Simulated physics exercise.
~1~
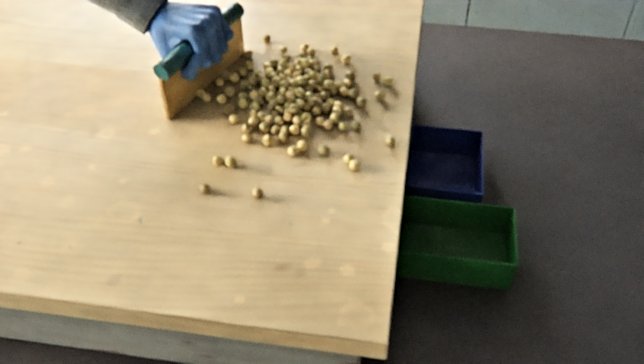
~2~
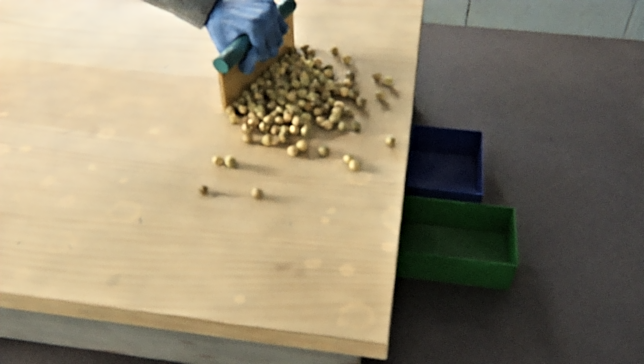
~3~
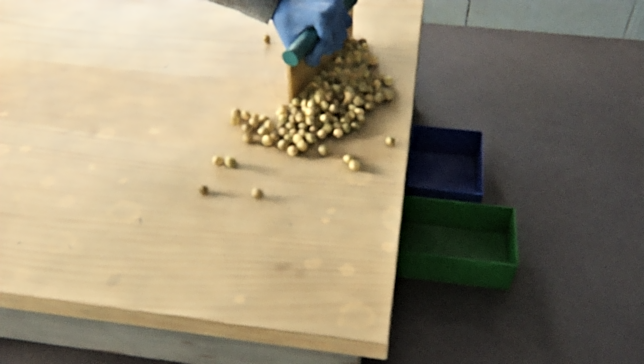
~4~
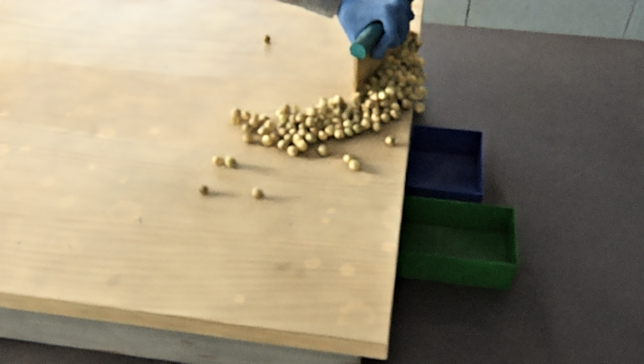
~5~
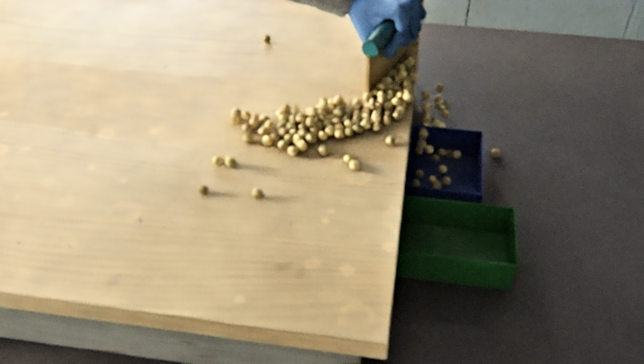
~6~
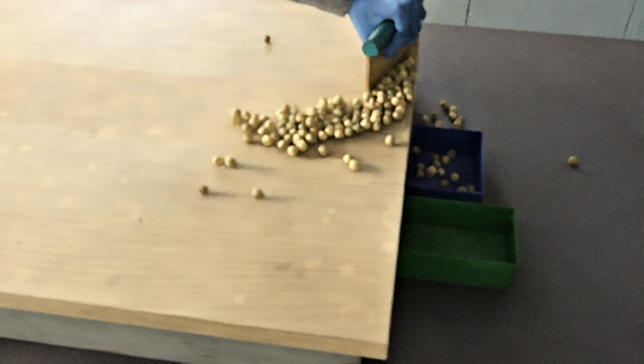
A blue-gloved hand pushes a wooden scraper with a green handle through a heap of macadamia nuts on a pale wooden tabletop, viewed from above at an angle. A blue tin and a green tin sit beyond the table's right edge, against a dark grey floor. The scraper sweeps right, bunching the nuts into a slanting band, then halts at the edge. Some nuts spill over, several landing in the blue tin while others miss, one rolling away right across the floor. Most remain on the table, and the green tin stays empty.
